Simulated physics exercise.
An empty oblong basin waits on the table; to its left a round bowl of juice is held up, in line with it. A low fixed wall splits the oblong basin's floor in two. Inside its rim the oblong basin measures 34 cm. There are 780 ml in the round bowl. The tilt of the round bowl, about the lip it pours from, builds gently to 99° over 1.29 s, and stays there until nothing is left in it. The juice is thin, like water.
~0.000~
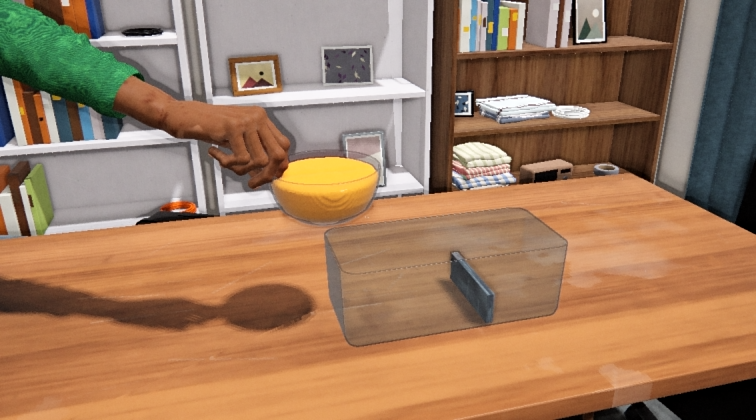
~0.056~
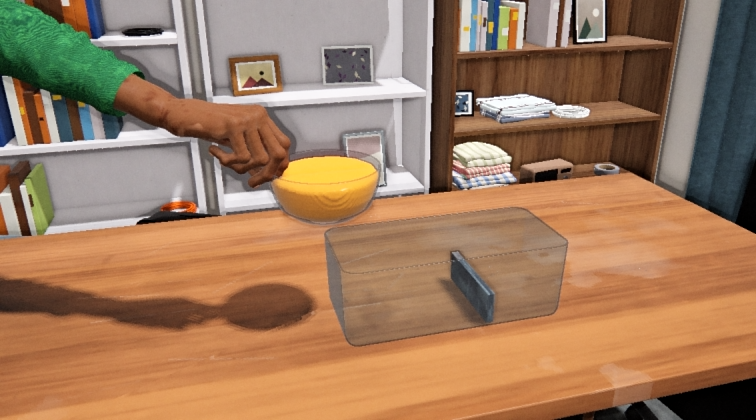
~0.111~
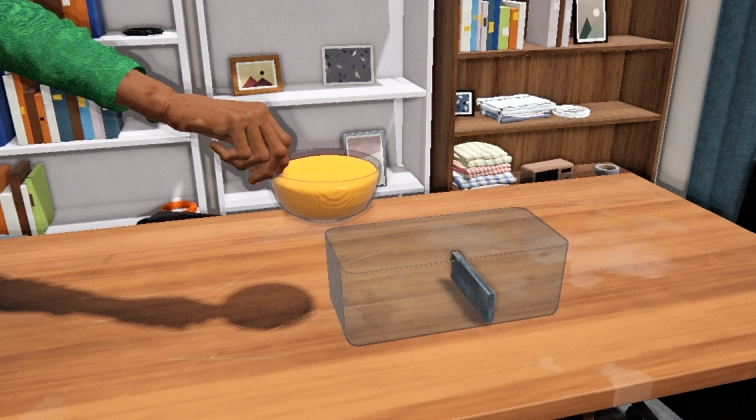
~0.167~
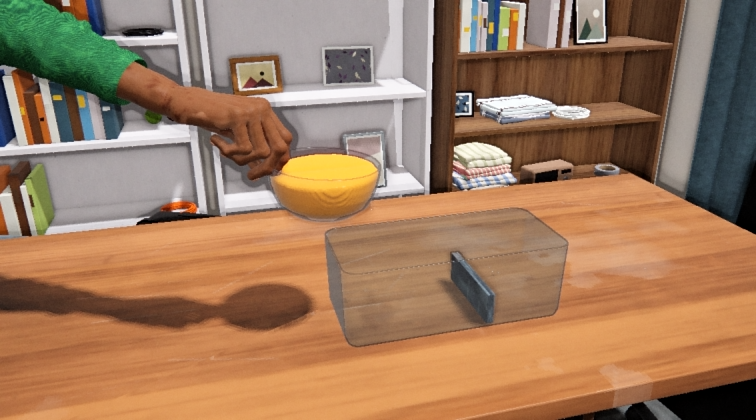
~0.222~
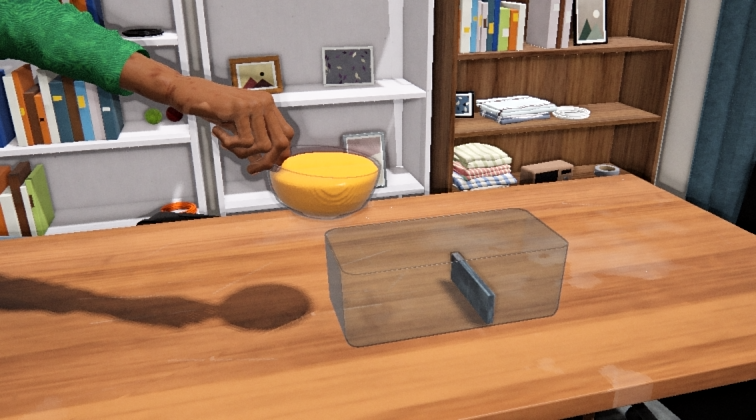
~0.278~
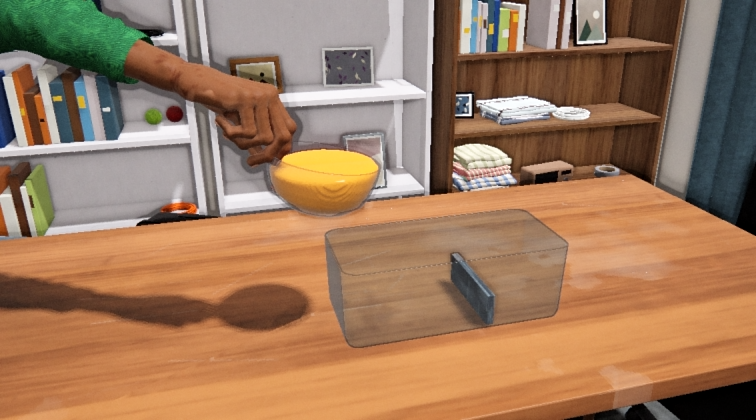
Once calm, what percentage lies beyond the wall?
The far part has some 3 per cent.
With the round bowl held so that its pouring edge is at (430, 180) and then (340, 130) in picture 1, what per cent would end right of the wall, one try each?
In turn about 85 and 5 per cent.
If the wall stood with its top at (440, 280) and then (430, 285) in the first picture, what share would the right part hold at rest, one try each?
First 60, then 85 per cent.
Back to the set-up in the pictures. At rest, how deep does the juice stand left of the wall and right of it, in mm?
Left about 24 mm, right about 2 mm.
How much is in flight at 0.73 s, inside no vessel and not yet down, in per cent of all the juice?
Some 36 per cent.
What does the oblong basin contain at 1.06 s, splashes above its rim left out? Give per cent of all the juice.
About 82 per cent.
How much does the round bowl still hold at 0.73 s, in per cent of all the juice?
Near 50 in a hundred.
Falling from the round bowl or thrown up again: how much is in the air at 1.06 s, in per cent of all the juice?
About 12 per cent.
After 0.73 s the tilt is 60° and 50 per cent is still to pour, 15 is left of the wall and 0 right of it.
After 1.06 s the tilt is 92° and 5 per cent is still to pour, 80 is left of the wall and 2 right of it.
After 1.41 s the tilt is 99° and 0 per cent is still to pour, 95 is left of the wall and 3 right of it.
After 1.79 s the tilt is 99° and 0 per cent is still to pour, 95 is left of the wall and 3 right of it.
In the end 95 per cent lies left of the wall, 3 right of it and 2 outside.
